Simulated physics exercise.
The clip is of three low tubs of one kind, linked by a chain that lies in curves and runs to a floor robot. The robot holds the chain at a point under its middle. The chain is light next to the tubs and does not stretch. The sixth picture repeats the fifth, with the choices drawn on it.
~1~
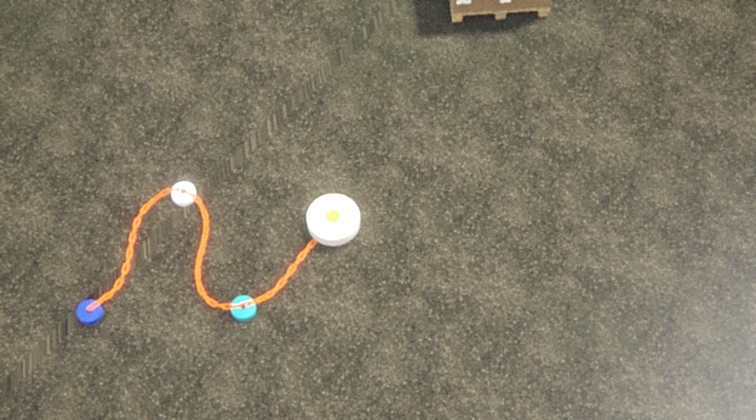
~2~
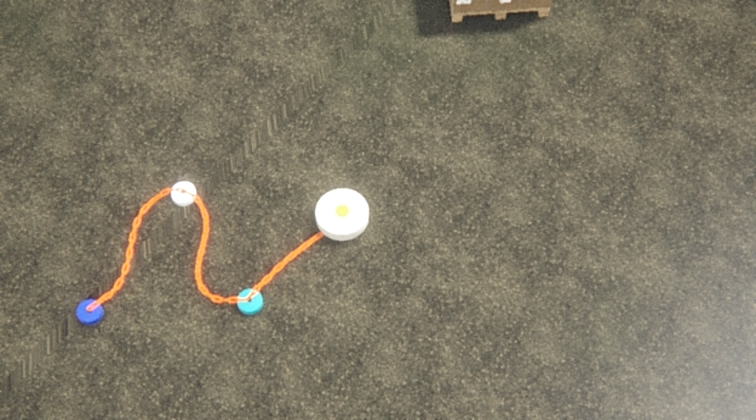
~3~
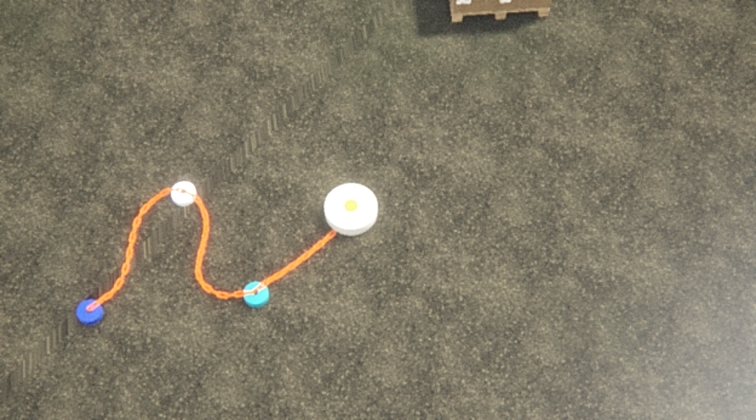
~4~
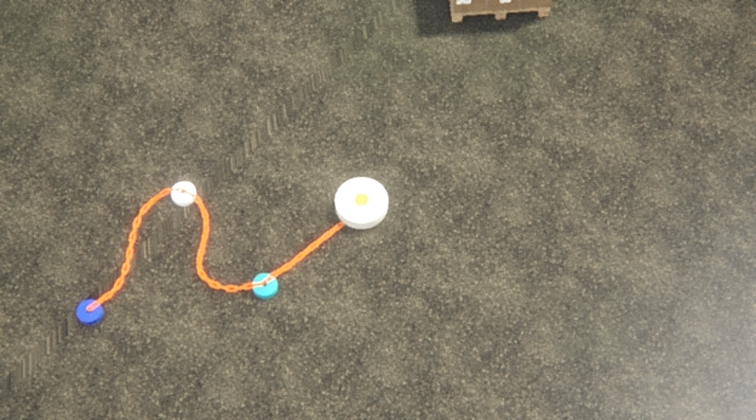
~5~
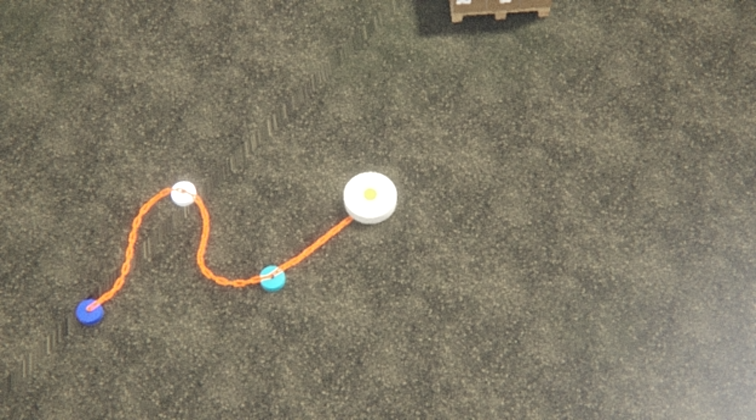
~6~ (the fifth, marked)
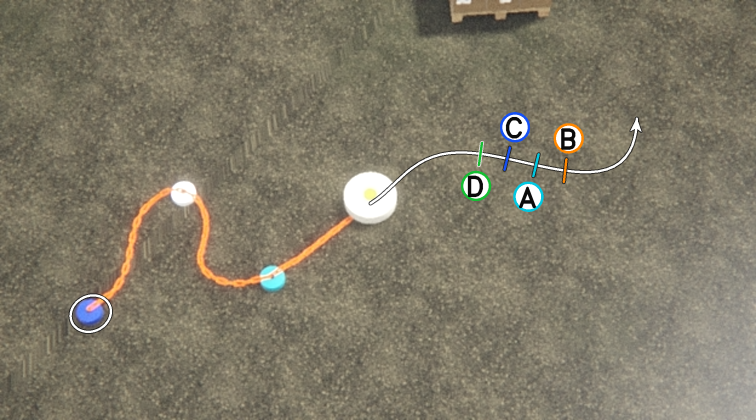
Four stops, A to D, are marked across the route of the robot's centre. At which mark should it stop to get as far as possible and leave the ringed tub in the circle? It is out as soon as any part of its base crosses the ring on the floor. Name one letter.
Up to mark C.
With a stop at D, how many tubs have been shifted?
Two.
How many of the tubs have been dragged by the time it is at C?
Two.
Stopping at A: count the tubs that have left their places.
By then, three.
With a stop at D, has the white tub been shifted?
By then, yes.
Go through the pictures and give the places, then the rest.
Blue tub (90, 312); white tub (184, 193); turquoise tub (243, 308), in the first picture.
Robot (342, 215); turquoise tub (250, 301); white tub (184, 193), in the second picture.
Robot (351, 210); turquoise tub (256, 294); white tub (184, 193), in the third picture.
Robot (362, 204); turquoise tub (265, 286); white tub (184, 193), in the fourth picture.
Robot (370, 199); turquoise tub (272, 278); white tub (184, 193); blue tub (90, 312), in the fifth picture.
On the marked copy, A at (536, 165); B at (565, 171); C at (507, 159); D at (480, 154); the ring at (91, 313); the route from (370, 204) via (515, 161) to (637, 119).
With C. Early on, robot (411, 164); blue tub (90, 312); white tub (184, 193); turquoise tub (315, 240).
Further on, robot (460, 148); blue tub (90, 312); white tub (184, 193); turquoise tub (352, 205).
At the end, robot (508, 154); blue tub (90, 311); white tub (218, 196); turquoise tub (385, 175); the ringed tub at the far end is still in its ring.
As for the rest, A drags the last tub to (102, 302); B drags the last tub to (121, 289); D is safe but short.
